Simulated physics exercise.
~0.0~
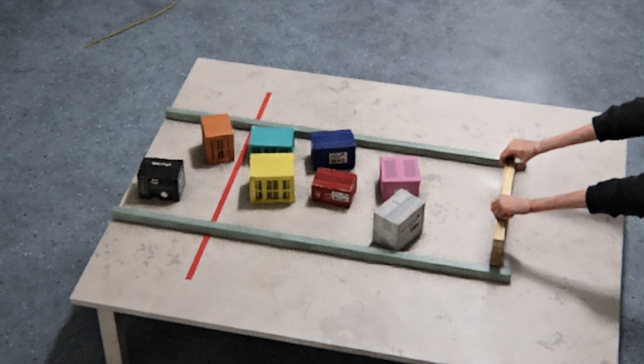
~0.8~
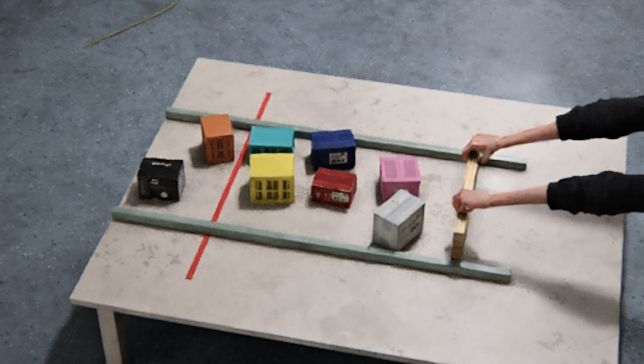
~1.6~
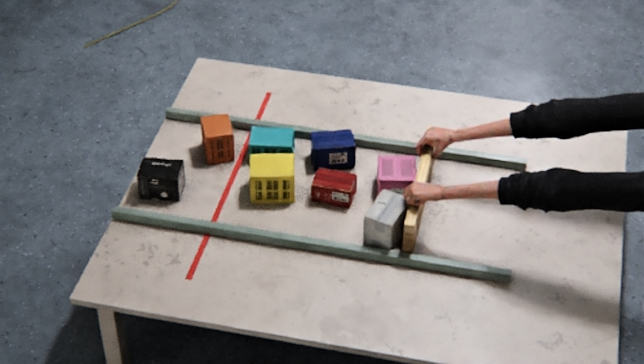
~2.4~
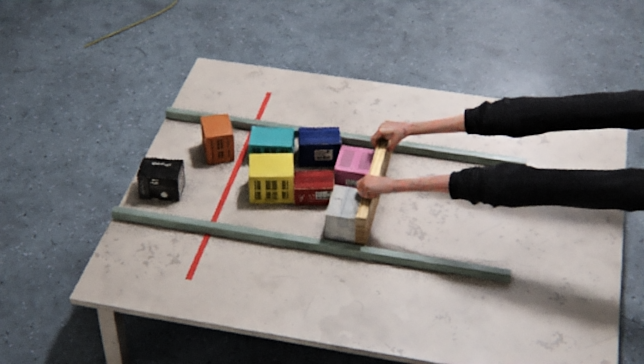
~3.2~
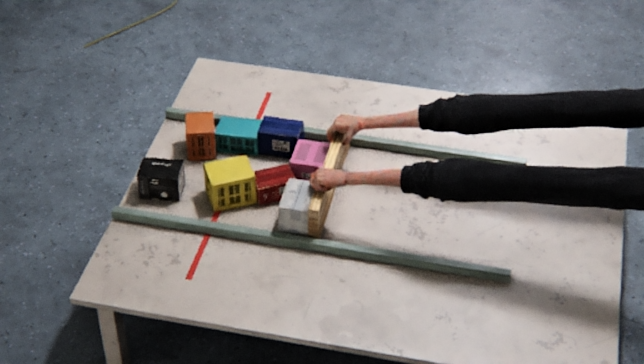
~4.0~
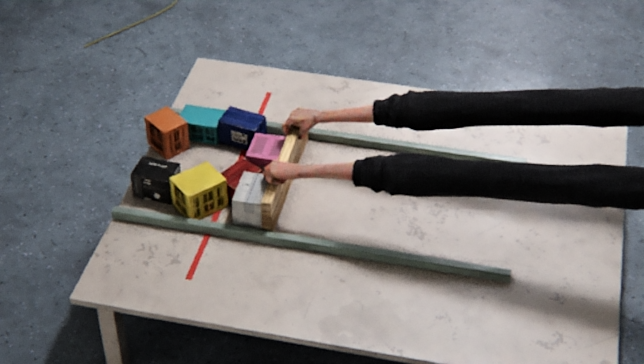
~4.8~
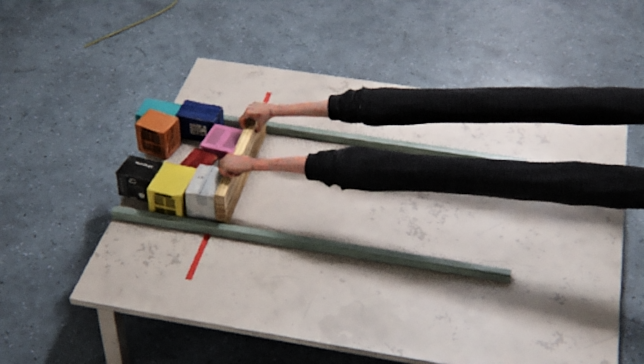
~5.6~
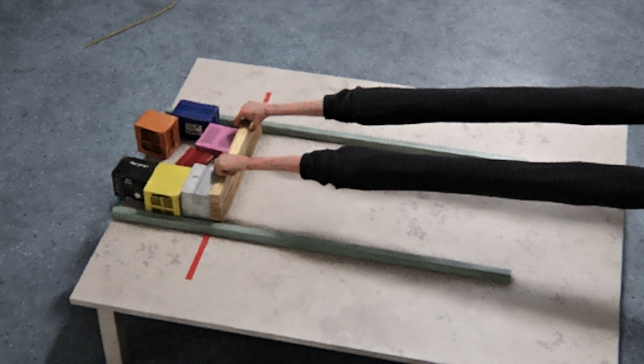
A wooden plank, pushed left by two hands between green rails on a table, gathers the colorful boxes and shoves them past a red tape line. It stops near the tape as the turquoise box drops off the far left edge, leaving the others crowded together on the table.
